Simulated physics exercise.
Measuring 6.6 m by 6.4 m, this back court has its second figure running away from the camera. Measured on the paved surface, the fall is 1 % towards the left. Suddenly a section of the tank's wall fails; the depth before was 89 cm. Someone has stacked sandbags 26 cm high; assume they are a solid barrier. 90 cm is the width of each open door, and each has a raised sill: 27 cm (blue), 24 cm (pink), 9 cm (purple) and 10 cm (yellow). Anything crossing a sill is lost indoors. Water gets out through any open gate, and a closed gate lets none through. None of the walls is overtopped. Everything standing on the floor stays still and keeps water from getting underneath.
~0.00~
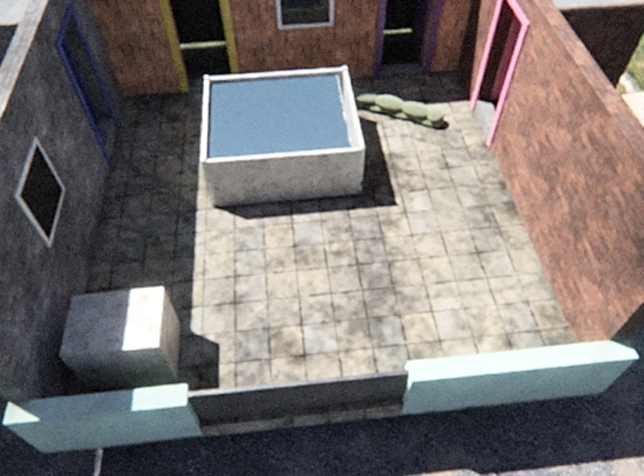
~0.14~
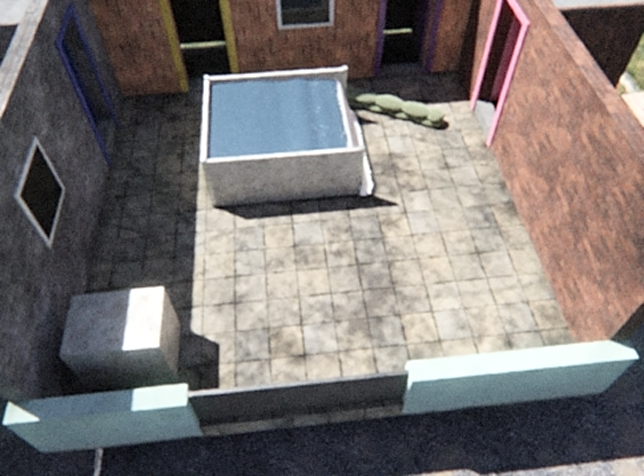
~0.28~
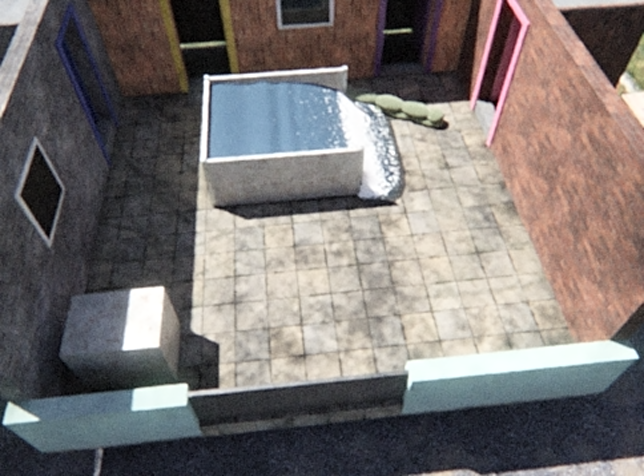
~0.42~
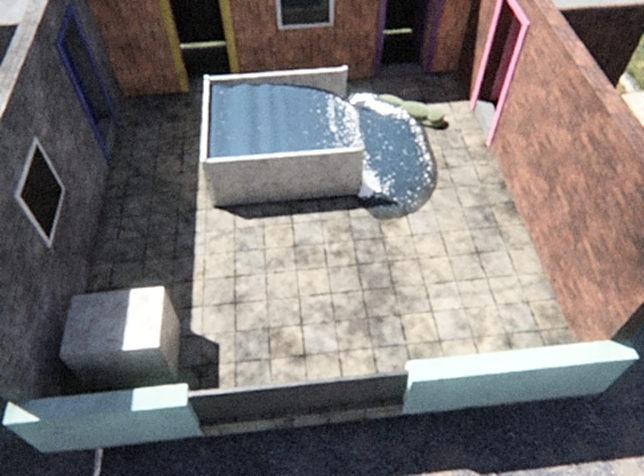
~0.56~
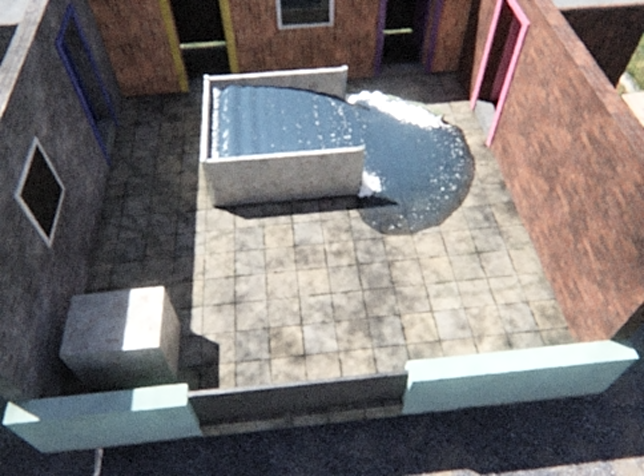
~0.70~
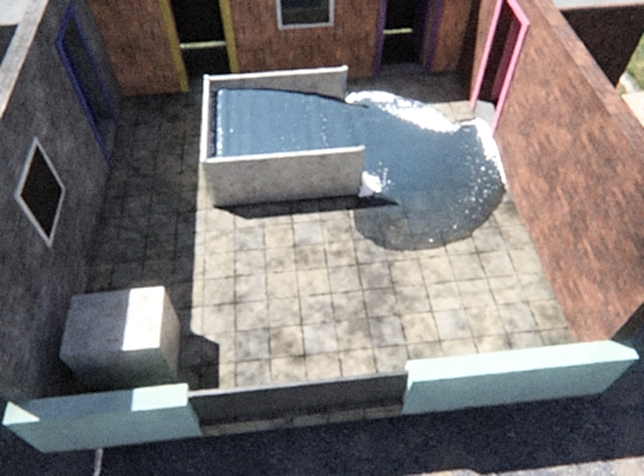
Water sits in a pale square tank at the back of a walled, paved court seen from high above by an unmoving camera, with a grey wall left and reddish brick walls behind and right. Yellow, blue, purple and pink surrounds edge the doorways, green sandbags lie beyond the tank, and a pale block stands front left. The tank's right side opens, and foaming water pours out, covers the sandbags and spreads rightward in a widening rounded sheet.
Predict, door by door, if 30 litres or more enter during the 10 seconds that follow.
As I see it, the blue door is going to fall short of the limit; the pink door is going to top the limit; the purple door is going to top the limit; the yellow door is going to top the limit.
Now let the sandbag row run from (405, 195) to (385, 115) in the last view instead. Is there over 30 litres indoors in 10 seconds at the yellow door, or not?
Compared to the limit, yellow stays inside.
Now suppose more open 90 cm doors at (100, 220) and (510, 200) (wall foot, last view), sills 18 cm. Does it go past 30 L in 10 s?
The first door falls short and the second gets there.
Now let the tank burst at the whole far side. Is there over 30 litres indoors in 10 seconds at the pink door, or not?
Against the limit, pink does not exceed it.
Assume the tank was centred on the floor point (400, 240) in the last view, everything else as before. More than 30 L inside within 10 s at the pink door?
With that change, the limit at the pink door is not exceeded.
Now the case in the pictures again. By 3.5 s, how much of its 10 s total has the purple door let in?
Share by then: ~ 40 %.
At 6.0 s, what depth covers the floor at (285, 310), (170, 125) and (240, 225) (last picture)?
I'd read it as roughly 6, 3 and 2 cm, in that order.
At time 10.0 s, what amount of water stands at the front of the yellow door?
Reading: Close to 19.0 cm.
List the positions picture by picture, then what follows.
In the first frame, still water, 89 cm deep, in the tank at (280, 115).
In the second frame, the front is at (362, 196), 1.1 m from the gap at (350, 138); 0.4 m2 of floor is under water; 89 cm left at the back of the tank.
In the third frame, the front is at (389, 199), 1.3 m from the gap at (350, 139); 1.6 m2 of floor is under water; 89 cm left at the back of the tank.
In the fourth frame, water pours out at (350, 141) and has run 1.7 m, to (417, 205); typically 16 cm deep outside, 87 cm at the tank's back.
In the fifth frame, the front is at (437, 221), 2.1 m from the gap at (350, 142); 4.7 m2 of floor is under water; 79 cm left at the back of the tank.
In the sixth frame, water pours out at (350, 142) and has run 2.6 m, to (503, 183); typically 11 cm deep outside, 76 cm at the tank's back.
After 1.4 s water covers 30 % of the floor and is deepest (63 cm) near (487, 154); blue door not reached, pink door 40 cm at the sill, 77 L in, purple door not reached, yellow door not reached.
After 2.2 s water covers 40 % of the floor and is deepest (53 cm) near (577, 367); blue door not reached, pink door 38 cm at the sill, 167 L in, purple door 14 cm at the sill, 1 L in, yellow door not reached.
After 3.5 s water covers 60 % of the floor and is deepest (39 cm) near (545, 357); blue door not reached, pink door 21 cm at the sill, 214 L in, purple door 17 cm at the sill, 34 L in, yellow door 4 cm at the sill, 0 L in.
After 6.0 s water covers 90 % of the floor and is deepest (30 cm) near (61, 423); blue door 10 cm at the sill, 0 L in, pink door 11 cm at the sill, 215 L in, purple door 13 cm at the sill, 81 L in, yellow door 4 cm at the sill, 0 L in.
After 10.0 s water covers 95 % of the floor and is deepest (20 cm) near (123, 99); blue door 18 cm at the sill, 0 L in, pink door 5 cm at the sill, 215 L in, purple door 6 cm at the sill, 89 L in, yellow door 19 cm at the sill, 106 L in.
